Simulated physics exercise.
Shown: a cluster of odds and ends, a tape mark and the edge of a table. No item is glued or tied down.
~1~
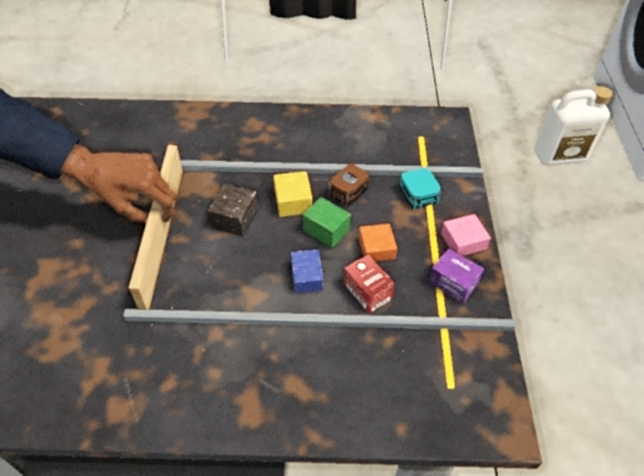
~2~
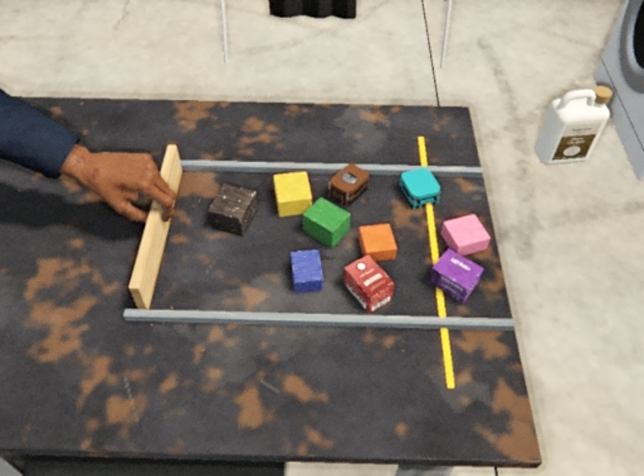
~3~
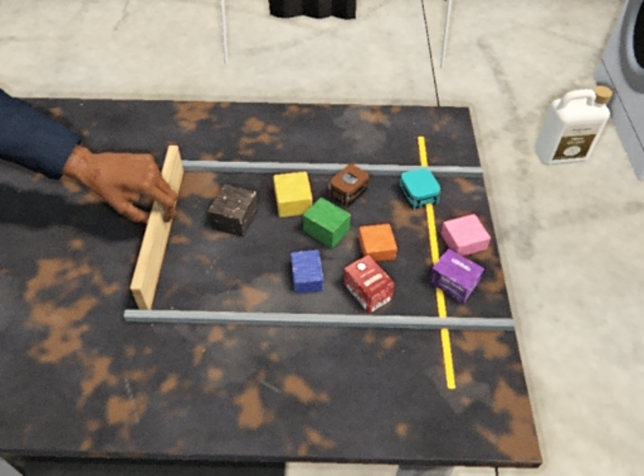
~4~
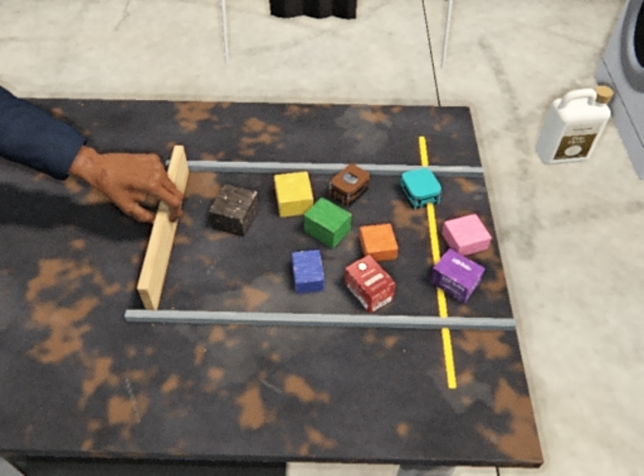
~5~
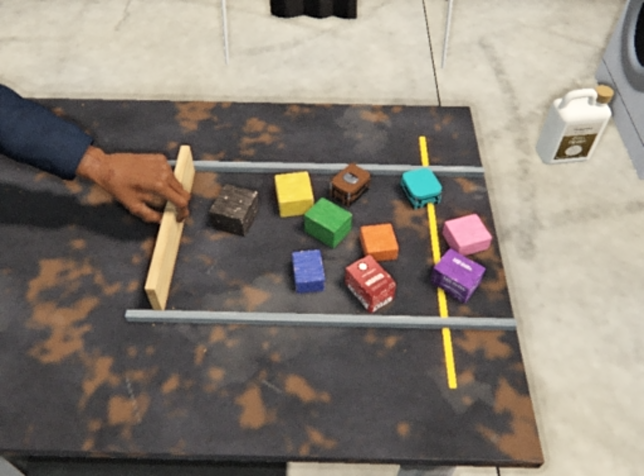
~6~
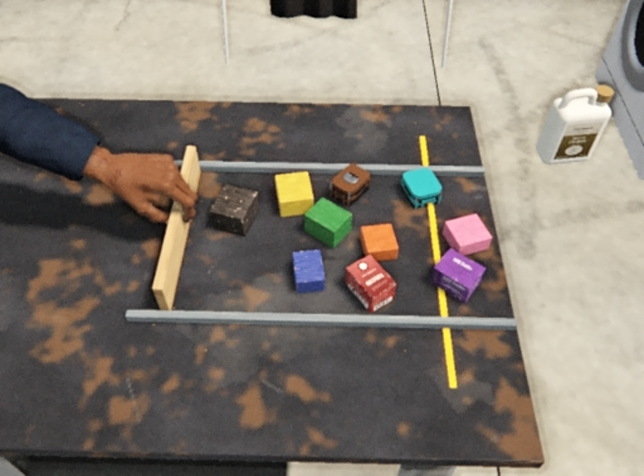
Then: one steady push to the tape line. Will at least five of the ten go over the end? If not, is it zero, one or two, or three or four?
Turns out the ones that don't stay up top number three or four.
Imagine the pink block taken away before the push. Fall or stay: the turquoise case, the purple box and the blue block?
In that case the turquoise case goes off the edge, the purple box goes off the edge, the blue block stays where it is.
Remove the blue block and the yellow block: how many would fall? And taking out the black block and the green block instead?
In order, the numbers are 1 and 2.
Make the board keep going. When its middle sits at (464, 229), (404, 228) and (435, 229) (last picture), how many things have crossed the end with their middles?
In order of the places given, that's 6, 0 and 3.
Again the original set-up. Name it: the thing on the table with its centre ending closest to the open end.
That'd be the brown case, foremost of the lot.
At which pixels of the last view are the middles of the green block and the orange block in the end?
First object: (488, 218); second object: (459, 248).
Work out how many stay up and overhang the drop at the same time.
Tally: 2.
Soon after, none off yet; pink block at rest near (467, 235); purple box at rest near (458, 275); turquoise case at rest near (421, 188).
After that, none off yet; pink block at rest near (467, 235); purple box at rest near (458, 275); turquoise case displaced about its own width near (445, 189).
And then, none off yet; pink block displaced about its own width near (490, 238); purple box displaced about its own width near (488, 276); turquoise case displaced well along near (489, 201).
In the end, the number that fall off is three or four; gone, turquoise case, purple box and pink block.
